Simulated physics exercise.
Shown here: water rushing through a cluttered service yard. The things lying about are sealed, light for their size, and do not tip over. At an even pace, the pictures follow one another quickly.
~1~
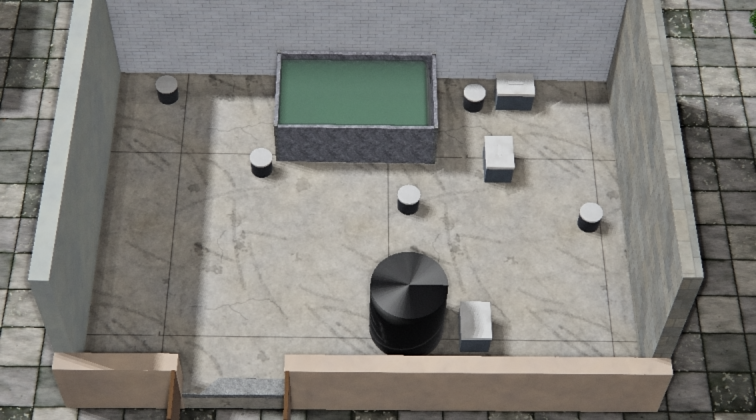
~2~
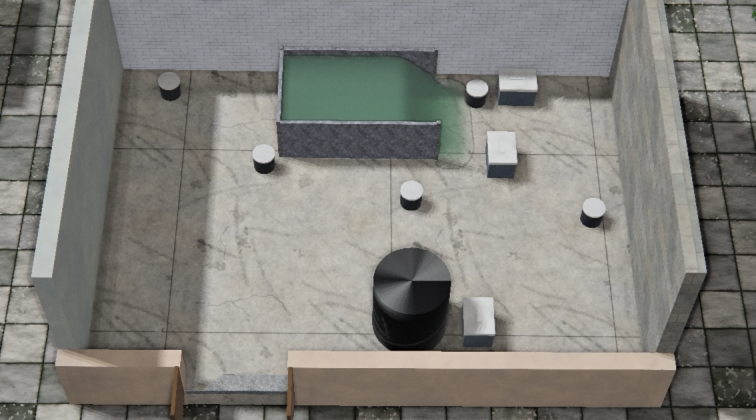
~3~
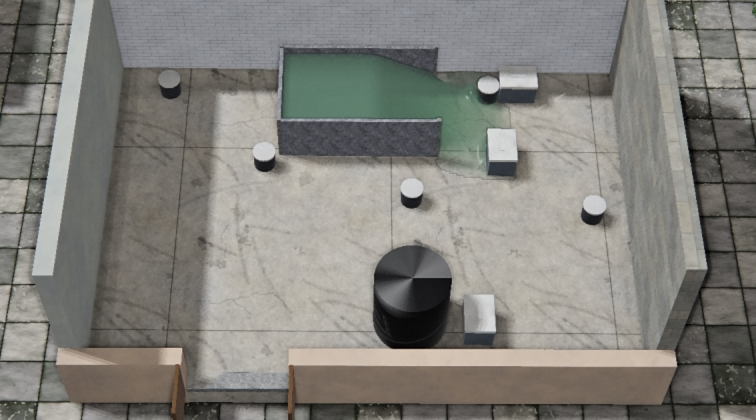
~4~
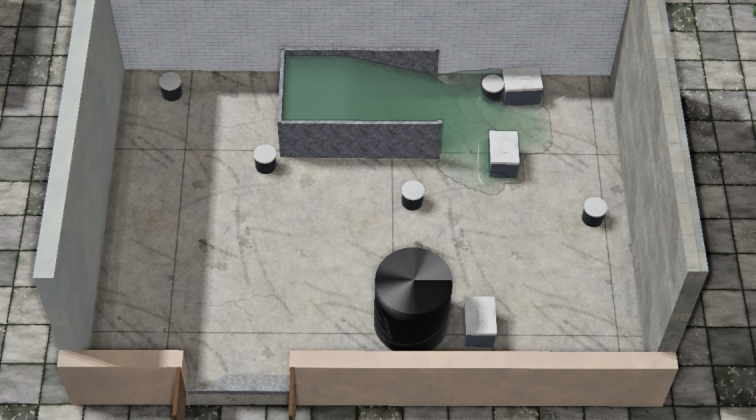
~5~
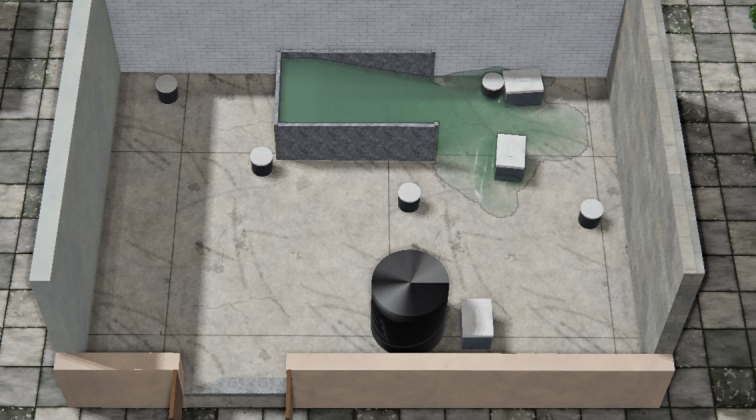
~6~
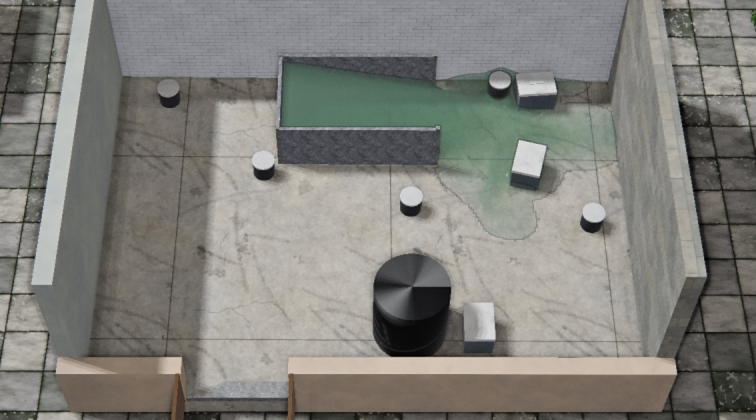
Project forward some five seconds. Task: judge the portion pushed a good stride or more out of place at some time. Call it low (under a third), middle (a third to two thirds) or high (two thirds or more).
Middle.
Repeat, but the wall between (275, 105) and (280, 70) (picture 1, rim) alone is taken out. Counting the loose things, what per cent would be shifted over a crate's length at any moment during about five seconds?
About 10 per cent.
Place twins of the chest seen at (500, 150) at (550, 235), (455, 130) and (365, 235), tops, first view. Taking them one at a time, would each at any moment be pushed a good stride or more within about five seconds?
Per listing: Cleared out, cleared out, largely stays.
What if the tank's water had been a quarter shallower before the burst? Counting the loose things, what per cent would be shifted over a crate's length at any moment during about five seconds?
Roughly 50 per cent of them.
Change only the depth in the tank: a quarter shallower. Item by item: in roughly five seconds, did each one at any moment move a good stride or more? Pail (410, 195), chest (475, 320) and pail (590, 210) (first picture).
One after the other: Short of that, less than that, pushed that far.
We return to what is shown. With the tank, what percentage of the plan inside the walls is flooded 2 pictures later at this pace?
I'd estimate around 25 percent.
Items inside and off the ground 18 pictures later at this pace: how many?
That makes 4.
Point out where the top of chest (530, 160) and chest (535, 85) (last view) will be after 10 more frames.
Look for them close to (615, 273) and (601, 99).
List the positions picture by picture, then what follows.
The first frame shows a chest at (499, 151) rests on the ground; a pail at (475, 92), on the bottom; 0 of 8 have shifted.
The second frame shows a chest at (502, 147) rests on the ground; a pail at (477, 88), on the bottom; 0 of 8 have shifted.
The third frame shows a chest at (502, 144), on the bottom; a pail at (489, 84) rests on the ground, close to its start; 1 of 8 have shifted.
The fourth frame shows a chest at (504, 146), on the bottom; a pail at (493, 83) rests on the ground, close to its start; 2 of 8 have shifted.
The fifth frame shows a chest at (511, 150) rests on the ground, close to its start; a pail at (493, 81), afloat, close to its start; 3 of 8 have shifted.
The sixth frame shows a chest at (529, 158), on the bottom, a stride from its start; a pail at (500, 80) floats, a stride from its start; 3 of 8 have shifted.
A moment on, 3 of 8 are well off their spots; 1 afloat.
Next, 4 of 8 are well off their spots; 4 afloat.
Later, 4 of 8 are well off their spots; 4 afloat.
In the end, 4 of 8 are well off their spots, and 5 have been at some point; 5 afloat.
